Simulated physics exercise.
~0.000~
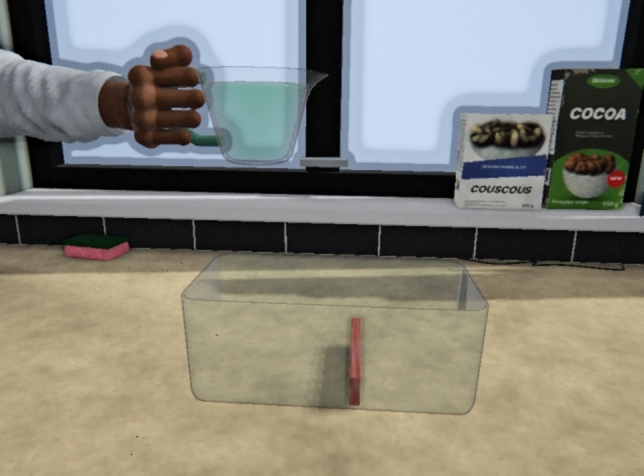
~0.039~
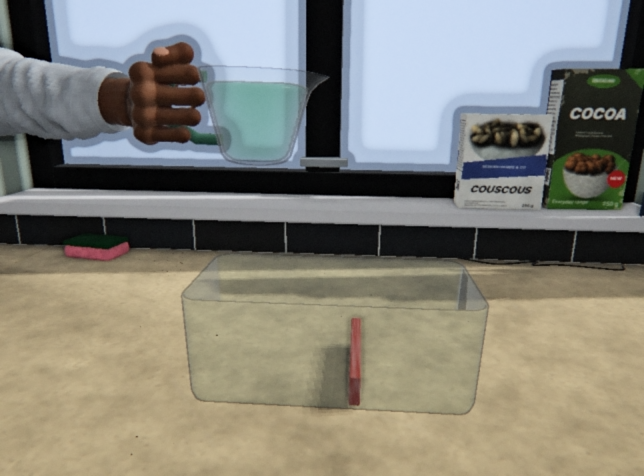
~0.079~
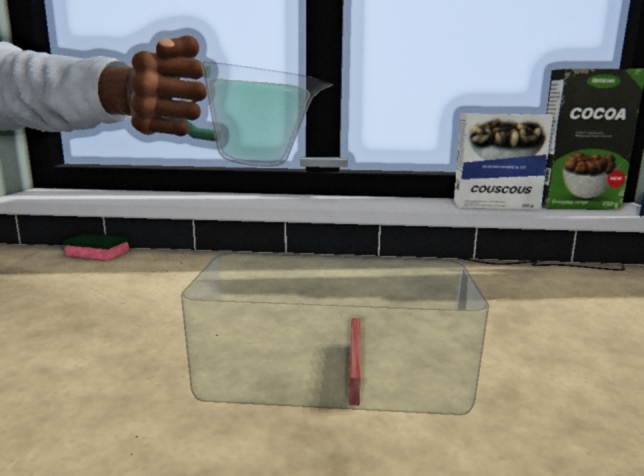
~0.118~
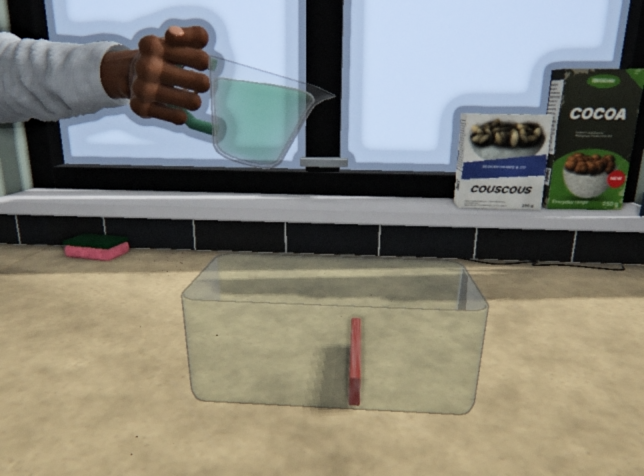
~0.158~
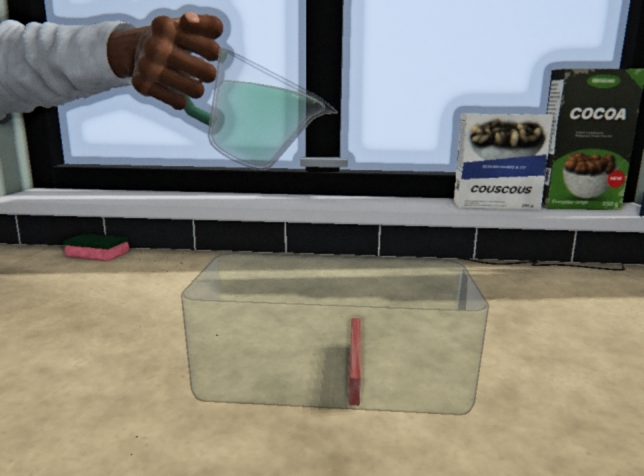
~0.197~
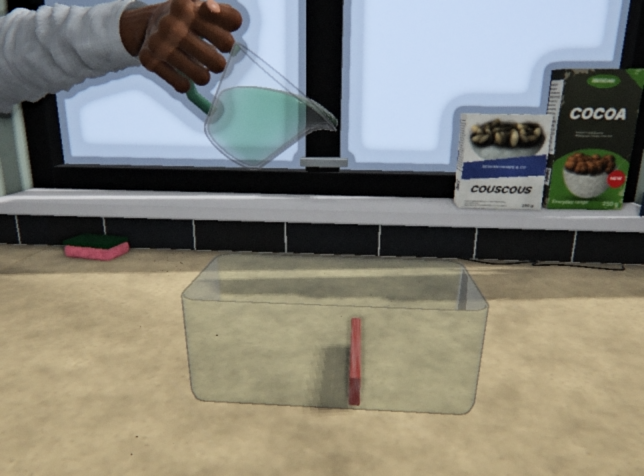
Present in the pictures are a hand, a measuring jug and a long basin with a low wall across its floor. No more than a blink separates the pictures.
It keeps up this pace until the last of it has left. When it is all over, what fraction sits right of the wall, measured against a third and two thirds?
It finishes at between a third and two thirds.
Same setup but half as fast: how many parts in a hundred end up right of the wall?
Somewhere near 75 percent.
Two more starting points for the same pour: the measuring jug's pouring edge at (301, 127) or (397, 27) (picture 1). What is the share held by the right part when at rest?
First try: 20 percent; second try: 60 percent.
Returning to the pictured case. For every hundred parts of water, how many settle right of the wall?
About 50 per cent.
A moment on, the measuring jug is tipped right over and 21 per cent is still to pour, 1 is left of the wall and 32 right of it.
Next, the measuring jug is tipped right over and 1 per cent is still to pour, 39 is left of the wall and 48 right of it.
Then the measuring jug is tipped right over and 0 per cent is still to pour, 46 is left of the wall and 47 right of it.
Later the measuring jug is tipped right over and 0 per cent is still to pour, 47 is left of the wall and 47 right of it.
At rest 47 per cent lies left of the wall, 48 right of it and 5 outside.
